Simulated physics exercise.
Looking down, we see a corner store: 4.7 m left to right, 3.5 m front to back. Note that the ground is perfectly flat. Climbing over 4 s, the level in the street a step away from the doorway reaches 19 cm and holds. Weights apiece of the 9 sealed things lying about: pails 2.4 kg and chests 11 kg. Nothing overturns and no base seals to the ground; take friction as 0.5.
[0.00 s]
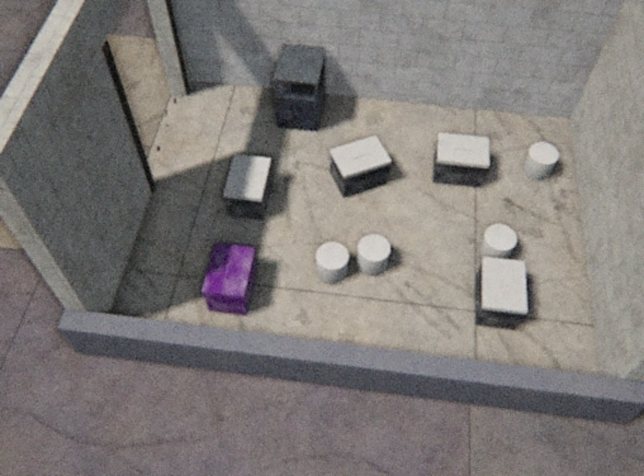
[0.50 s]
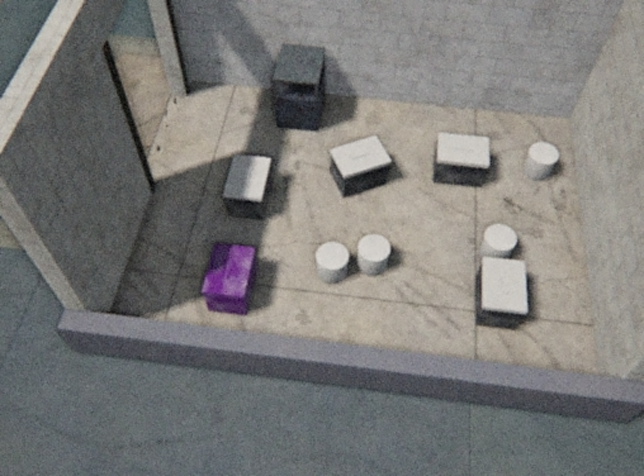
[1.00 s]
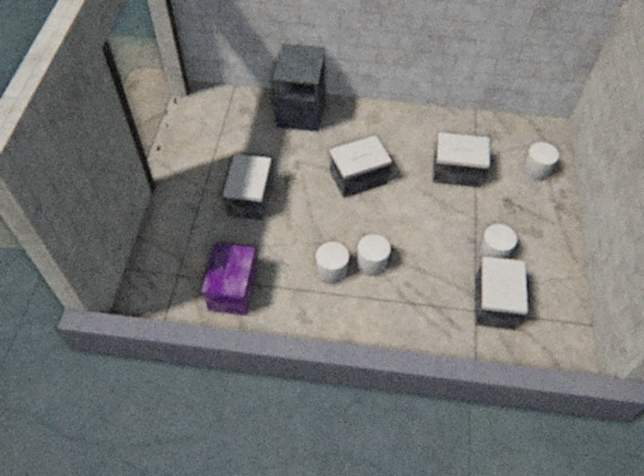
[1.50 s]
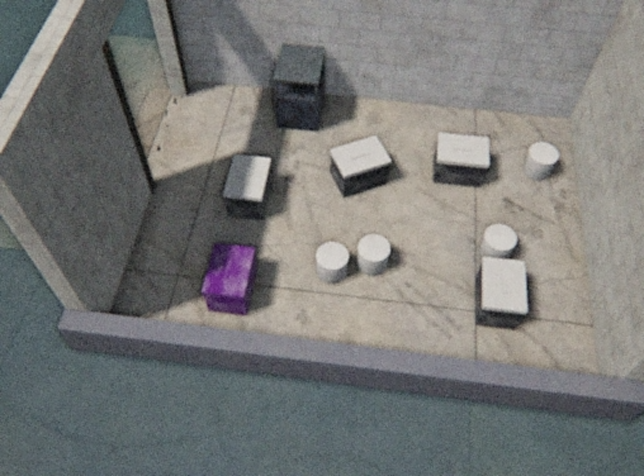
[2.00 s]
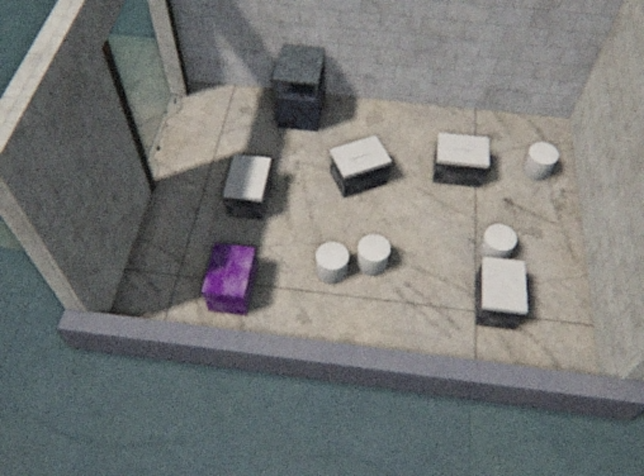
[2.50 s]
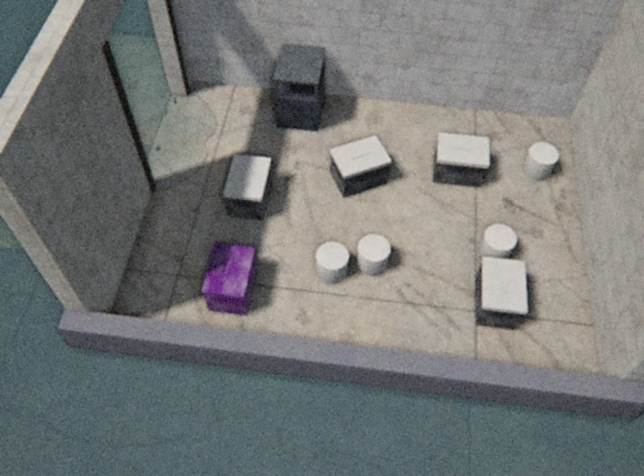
Teal water covering the ground outside a small walled room, then creeping in through the doorway, as the purple chest stays still.
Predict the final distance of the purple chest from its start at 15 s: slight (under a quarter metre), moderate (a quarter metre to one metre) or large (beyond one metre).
Moderate.
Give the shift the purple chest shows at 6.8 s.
Displacement near 0 cm.
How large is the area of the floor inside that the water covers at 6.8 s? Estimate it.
Wet: Near 14 m2.
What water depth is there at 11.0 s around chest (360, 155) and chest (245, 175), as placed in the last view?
13 and 13 cm.
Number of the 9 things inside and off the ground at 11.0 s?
It comes to 8 of them.
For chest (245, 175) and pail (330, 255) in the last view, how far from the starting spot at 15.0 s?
350 cm, 80 cm.
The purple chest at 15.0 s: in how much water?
I'd put it at about 7 cm.
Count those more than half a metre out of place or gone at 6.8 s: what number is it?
I get 4.
After 3.5 s the purple chest is near (229, 269), 0.0 m from its start, aground; 0 afloat.
After 6.8 s the purple chest is near (229, 269), 0.0 m from its start, aground; 1 afloat.
After 11.0 s the purple chest is near (229, 269), 0.0 m from its start, aground; 8 afloat.
After 15.0 s the purple chest is near (170, 247), 0.6 m from its start, afloat; 9 afloat.
